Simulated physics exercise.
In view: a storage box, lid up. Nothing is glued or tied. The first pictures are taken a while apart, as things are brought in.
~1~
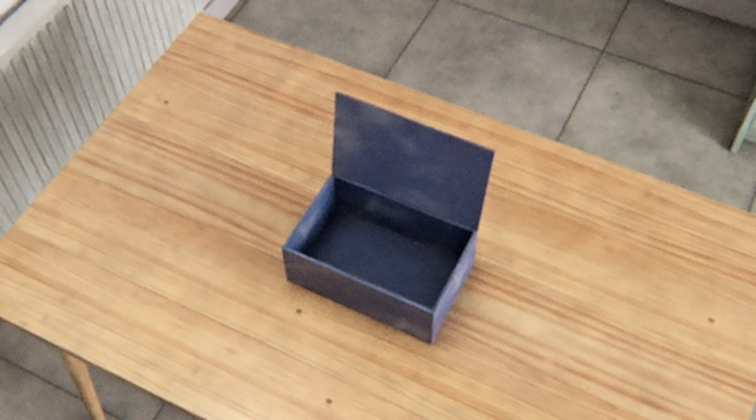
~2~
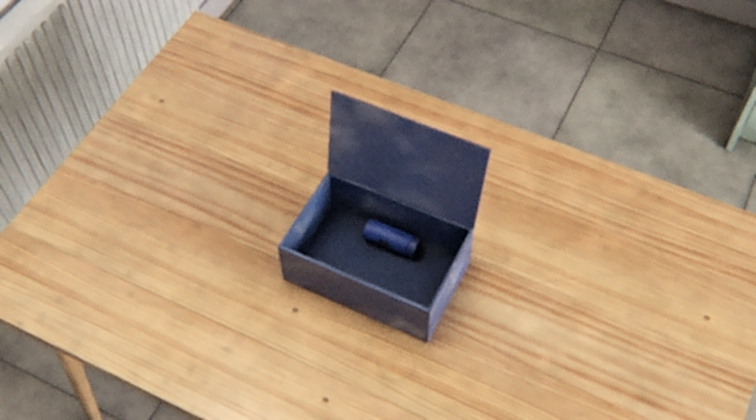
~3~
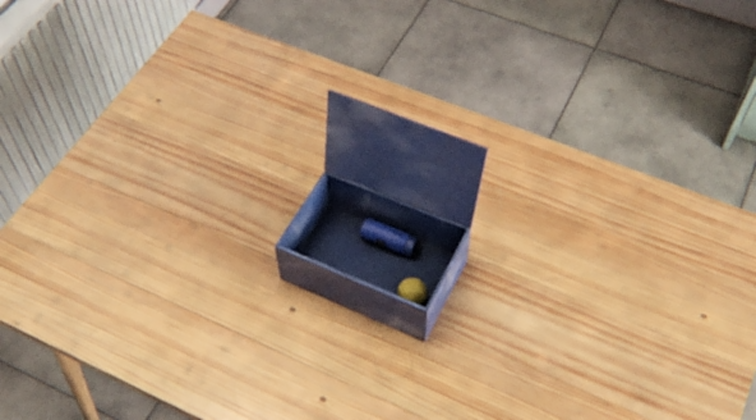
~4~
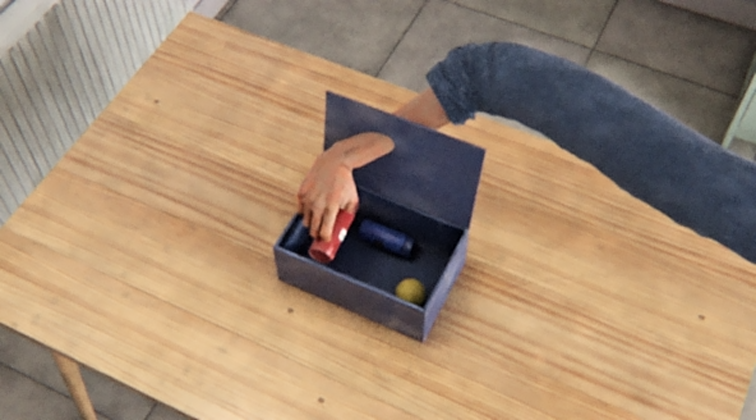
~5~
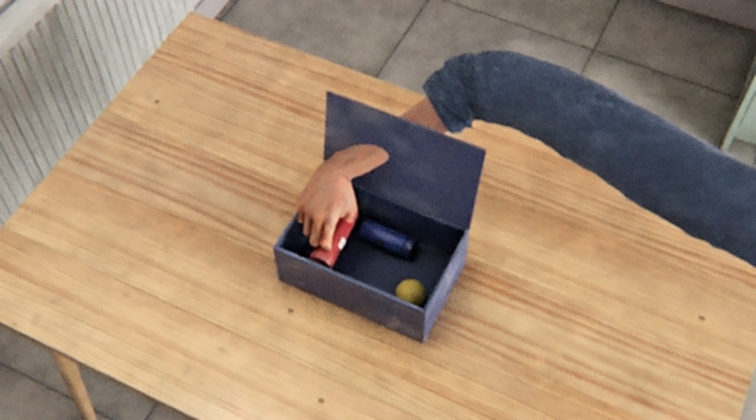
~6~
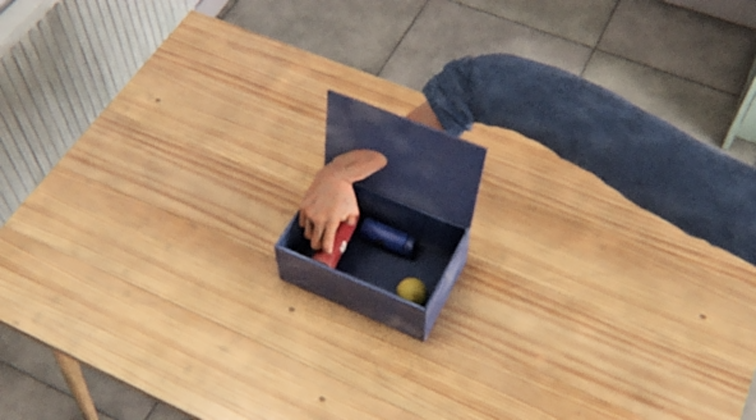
In this clip, an open dark blue box on a wooden table holds nothing, then a dark blue cylinder, then also a yellow lemon. A hand reaches over the raised lid and lowers a red shaker into the left side.
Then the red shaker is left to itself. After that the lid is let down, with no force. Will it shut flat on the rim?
Here the lid shuts flat.
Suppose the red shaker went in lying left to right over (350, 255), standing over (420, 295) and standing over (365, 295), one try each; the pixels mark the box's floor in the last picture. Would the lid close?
In the first case it closes; in the second case it closes; in the third case it stays ajar.
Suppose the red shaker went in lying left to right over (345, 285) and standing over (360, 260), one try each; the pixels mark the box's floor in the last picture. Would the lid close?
First, it sits on the rim; second, it is held up.
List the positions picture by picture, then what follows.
In the first frame, the last thing is not in view yet.
In the second frame, the last thing is not in view yet.
In the third frame, the last thing is not in view yet; yellow lemon (413, 292).
The fourth frame shows on its way; red shaker (335, 229); yellow lemon (411, 293).
The fifth frame shows on its way; red shaker (334, 237); yellow lemon (411, 294).
The sixth frame shows in place under the hand; yellow lemon (412, 292).
Then, 1.20 s later than the last frame, lid starting down; red shaker moved about its own width near (337, 253).
Then, 1.70 s later than the last frame, lid 46° above the rim; red shaker moved about its own width near (337, 253).
Then, 1.90 s later than the last frame, lid 14° above the rim; red shaker moved about its own width near (337, 253).
When it is over, lid shut; moved from the start, red shaker; the other 2 as before. End places, in pixels of the last picture, red shaker near (337, 253).
